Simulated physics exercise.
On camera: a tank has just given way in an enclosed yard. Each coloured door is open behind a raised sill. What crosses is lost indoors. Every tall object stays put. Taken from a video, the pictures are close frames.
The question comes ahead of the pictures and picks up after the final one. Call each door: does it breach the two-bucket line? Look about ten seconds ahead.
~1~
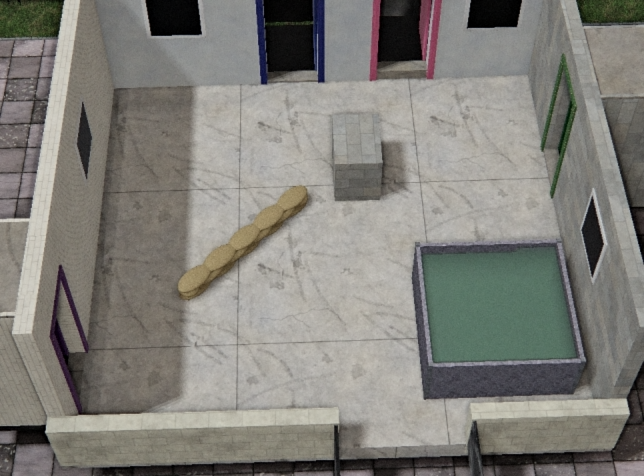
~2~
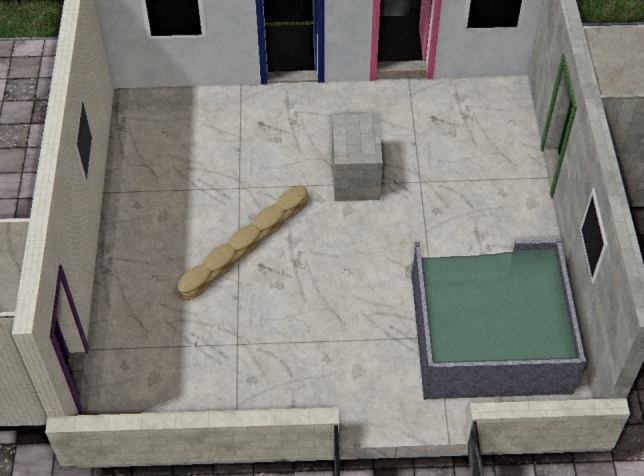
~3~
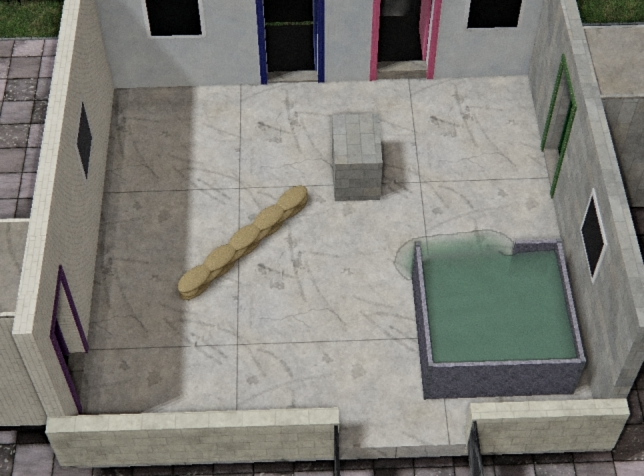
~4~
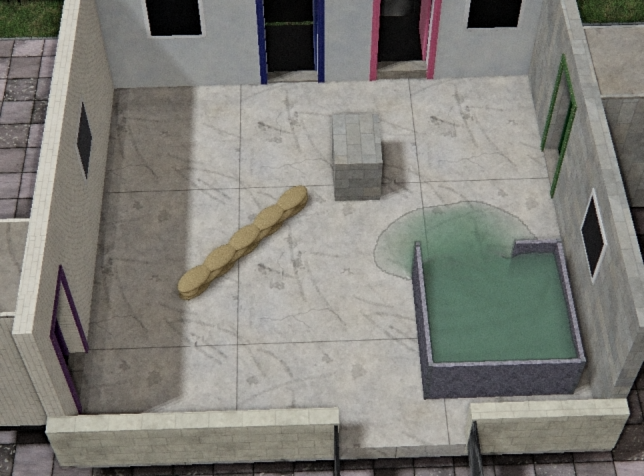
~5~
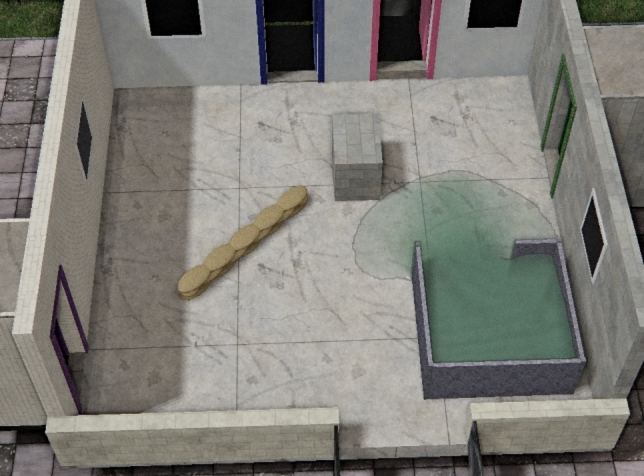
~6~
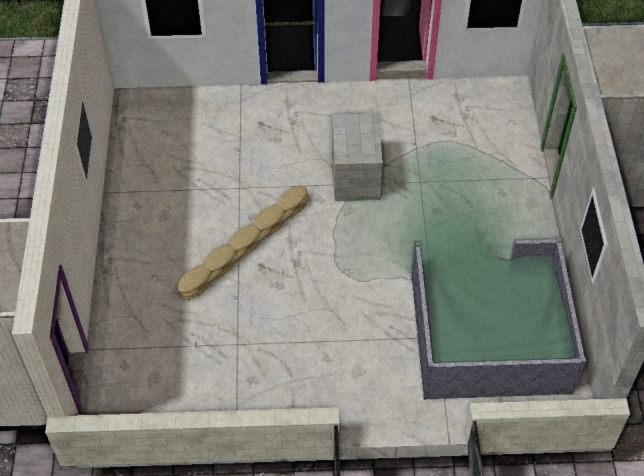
Calls: The purple door breaches it; the green door breaches it; the blue door breaches it; the pink door breaches it.
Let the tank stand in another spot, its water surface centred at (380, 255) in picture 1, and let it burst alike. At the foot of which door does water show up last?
That would be the purple one.
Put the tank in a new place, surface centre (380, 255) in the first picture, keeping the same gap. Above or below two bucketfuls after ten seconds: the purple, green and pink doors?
Result - purple door: Past the limit, green door: Past the limit, pink door: Short of the limit.
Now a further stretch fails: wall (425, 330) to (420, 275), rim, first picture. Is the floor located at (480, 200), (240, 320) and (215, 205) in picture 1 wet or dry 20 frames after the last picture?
Taking the points in order: Unwetted, swamped and unwetted.
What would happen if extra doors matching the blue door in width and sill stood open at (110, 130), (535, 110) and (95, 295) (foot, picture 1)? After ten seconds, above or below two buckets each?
Result, in listed order - gets past the limit, gets past the limit, doesn't reach the limit.
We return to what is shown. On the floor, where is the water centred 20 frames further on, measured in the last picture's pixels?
Centre: Close to (427, 207).
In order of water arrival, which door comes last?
The door marked purple.
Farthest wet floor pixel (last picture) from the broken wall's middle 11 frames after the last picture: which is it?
The farthest wet point should be near (236, 86).
A moment on, water covers 30 % of the floor; the purple door not reached, the green door wet at the sill, nothing in, the blue door not reached, the pink door under two buckets in.
Next, water covers 40 % of the floor; the purple door not reached, the green door under two buckets in, the blue door wet at the sill, nothing in, the pink door over two buckets in.
Then, water covers 60 % of the floor; the purple door not reached, the green door under two buckets in, the blue door under two buckets in, the pink door far over two buckets in.
Later, water covers 80 % of the floor; the purple door wet at the sill, nothing in, the green door over two buckets in, the blue door over two buckets in, the pink door far over two buckets in.
In the end, water covers 90 % of the floor; the purple door over two buckets in, the green door far over two buckets in, the blue door over two buckets in, the pink door far over two buckets in.
